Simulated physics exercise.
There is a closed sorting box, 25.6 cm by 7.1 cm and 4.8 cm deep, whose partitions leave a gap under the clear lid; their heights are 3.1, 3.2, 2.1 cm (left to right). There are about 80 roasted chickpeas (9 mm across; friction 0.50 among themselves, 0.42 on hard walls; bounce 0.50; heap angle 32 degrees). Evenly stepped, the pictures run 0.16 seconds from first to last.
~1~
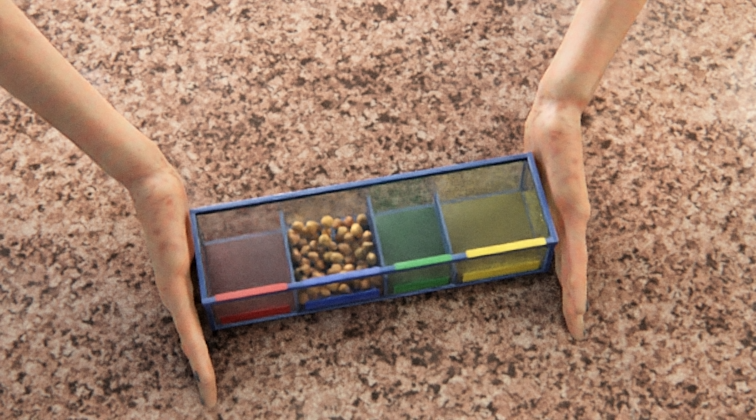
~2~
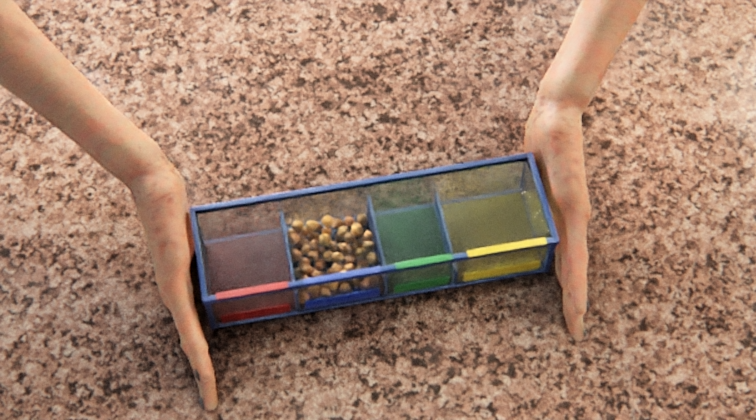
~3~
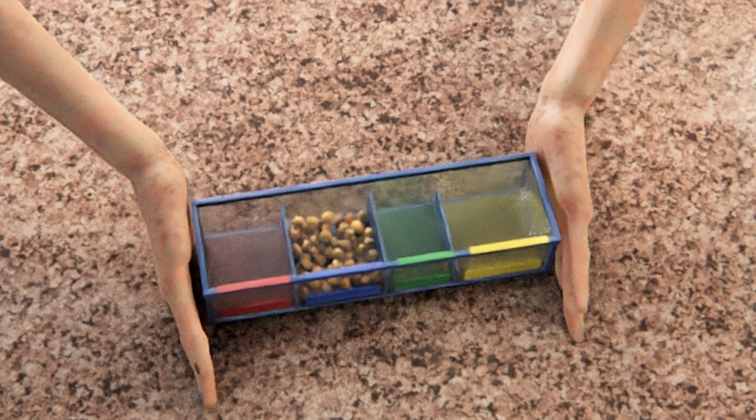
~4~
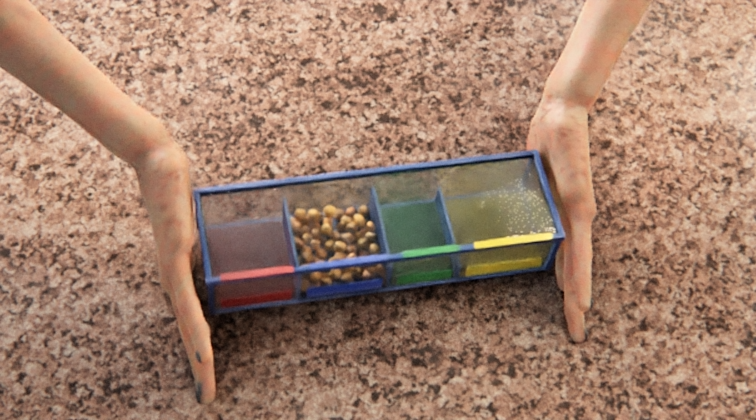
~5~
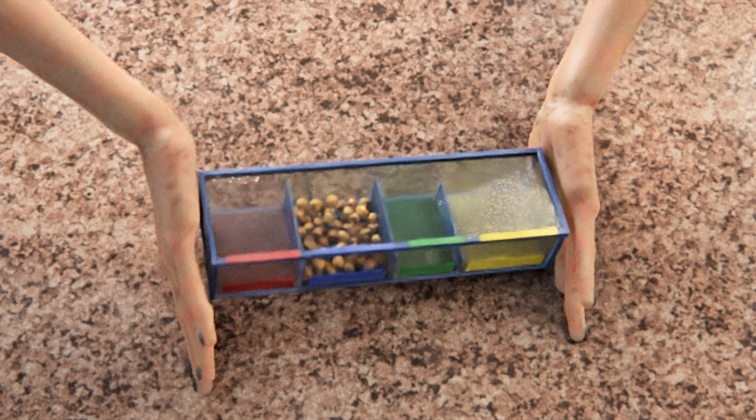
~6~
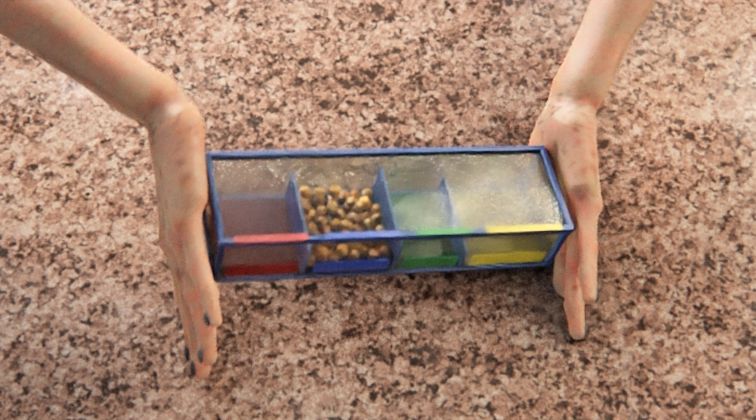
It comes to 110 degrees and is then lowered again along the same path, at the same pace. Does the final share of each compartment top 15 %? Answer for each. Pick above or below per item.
Red = below; blue = above; green = below; yellow = above.
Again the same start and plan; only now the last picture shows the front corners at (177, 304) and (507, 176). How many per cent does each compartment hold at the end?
Red = 40 %; blue = 60 %; green = 0 %; yellow = 0 %.
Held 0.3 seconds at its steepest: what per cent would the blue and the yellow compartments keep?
In per cent: Blue 70, yellow 20.
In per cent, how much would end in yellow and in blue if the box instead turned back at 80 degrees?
In per cent, yellow gets 20 and blue gets 65.
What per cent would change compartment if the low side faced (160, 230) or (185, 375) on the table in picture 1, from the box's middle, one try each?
Near 60 and 35 per cent, in that order.
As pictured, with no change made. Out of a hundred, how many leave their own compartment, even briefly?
Estimate: Near 30 %.
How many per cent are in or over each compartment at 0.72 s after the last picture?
Red 0 %, blue 80 %, green 10 %, yellow 10 %.
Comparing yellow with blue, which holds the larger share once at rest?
Answer: Blue.
Then, 0.72 s after the last picture, tilt 110 degrees; blue 80 %, green 10 %, yellow 10 %.
Then, 1.19 s after the last picture, tilt 50 degrees; blue 70 %, green 5 %, yellow 25 %.
Then, 1.74 s after the last picture, tilt 0 degrees; blue 70 %, green 5 %, yellow 25 %.
In the end, red 0 %, blue 70 %, green 5 %, yellow 25 %.
